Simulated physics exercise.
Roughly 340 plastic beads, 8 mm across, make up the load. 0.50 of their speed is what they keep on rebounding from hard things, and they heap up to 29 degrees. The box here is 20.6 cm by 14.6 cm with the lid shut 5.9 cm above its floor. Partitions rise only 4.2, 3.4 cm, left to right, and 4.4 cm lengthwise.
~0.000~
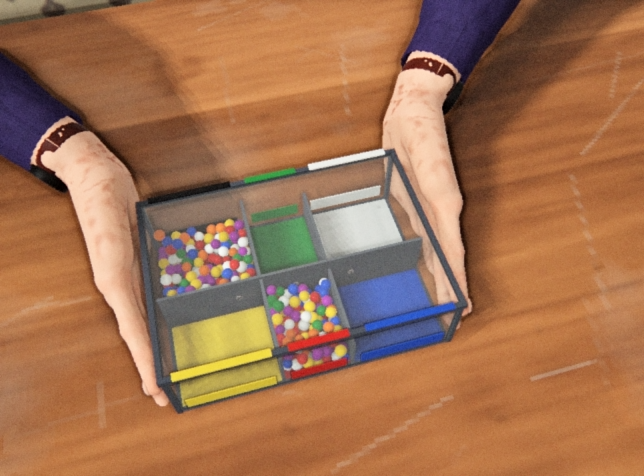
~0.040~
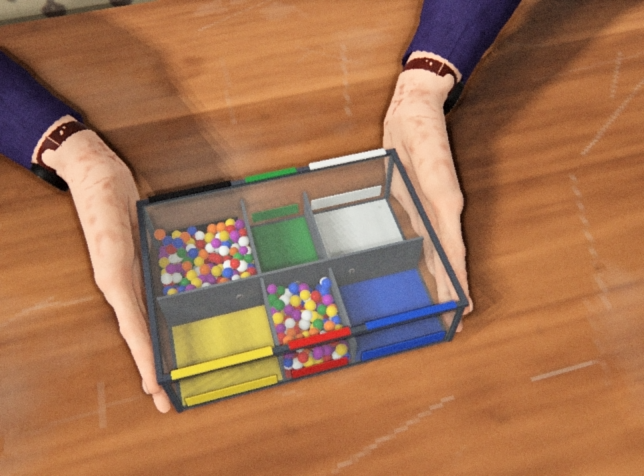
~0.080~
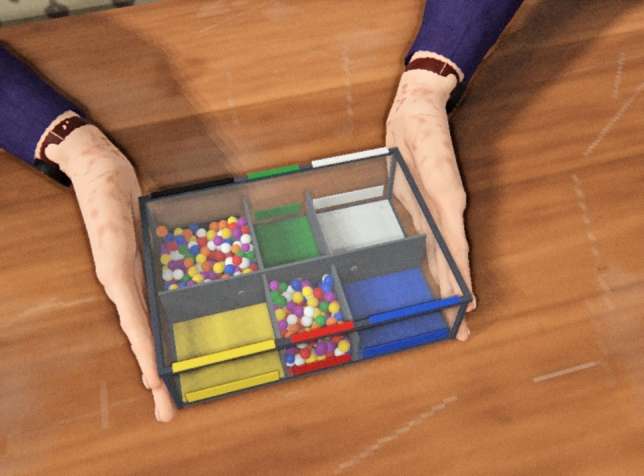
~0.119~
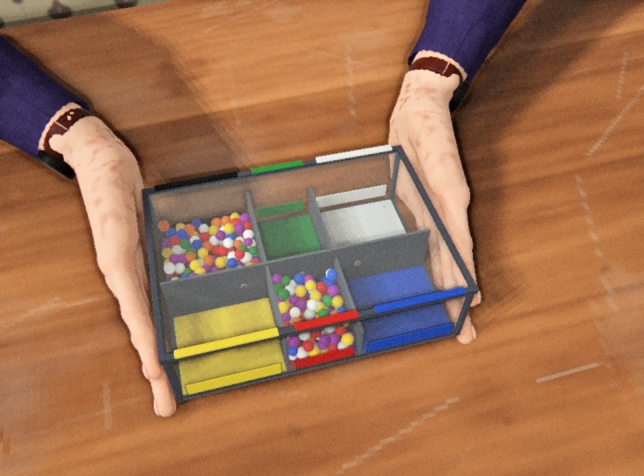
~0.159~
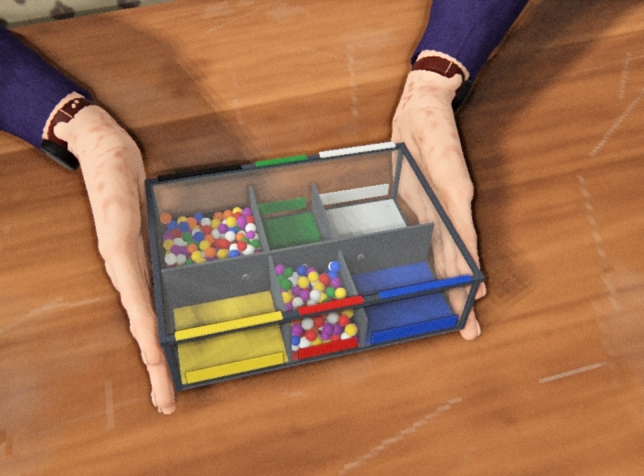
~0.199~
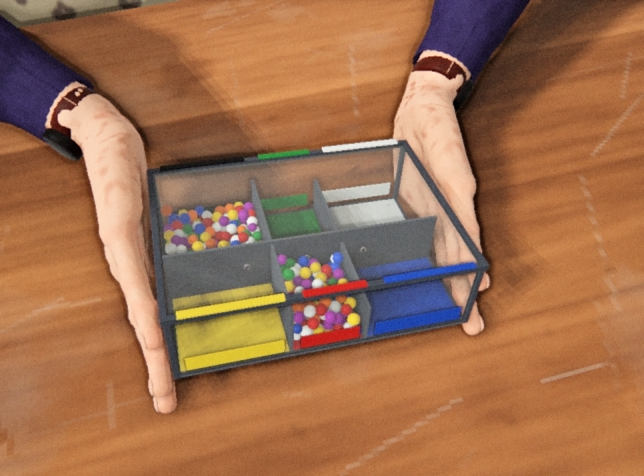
At a wooden table, two hands gradually tilting a clear divided box, colourful beads sitting in its back-left and front-middle compartments.
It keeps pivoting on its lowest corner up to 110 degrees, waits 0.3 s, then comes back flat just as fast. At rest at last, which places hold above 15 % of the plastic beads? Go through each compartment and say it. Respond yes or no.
Red: No; blue: No; green: No; yellow: No; white: Yes; black: Yes.
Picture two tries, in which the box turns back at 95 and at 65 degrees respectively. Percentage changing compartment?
Around 35 and 10 in a hundred, respectively.
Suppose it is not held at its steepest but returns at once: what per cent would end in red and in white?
Final amounts would be red 10% and white 35%.
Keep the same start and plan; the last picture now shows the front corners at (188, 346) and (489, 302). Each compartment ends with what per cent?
Red 0; blue 40; green 0; yellow 0; white 10; black 45.
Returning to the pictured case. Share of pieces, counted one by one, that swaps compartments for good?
40 %.
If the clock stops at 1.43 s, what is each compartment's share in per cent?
Shares - red: 15, blue: 5, green: 5, yellow: 0, white: 20, black: 55.
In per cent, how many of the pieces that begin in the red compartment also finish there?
Around 10 per cent of it.
Then, at 1.43 s, tilt 110 degrees; red 15 %, blue 5 %, green 5 %, white 20 %, black 55 %.
After 2.25 s, tilt 58 degrees; white 40 %, black 55 %.
After 3.09 s, tilt 0 degrees; white 40 %, black 55 %.
In the end, at 3.7 s, red 0 %, blue 0 %, green 0 %, yellow 0 %, white 40 %, black 55 %.
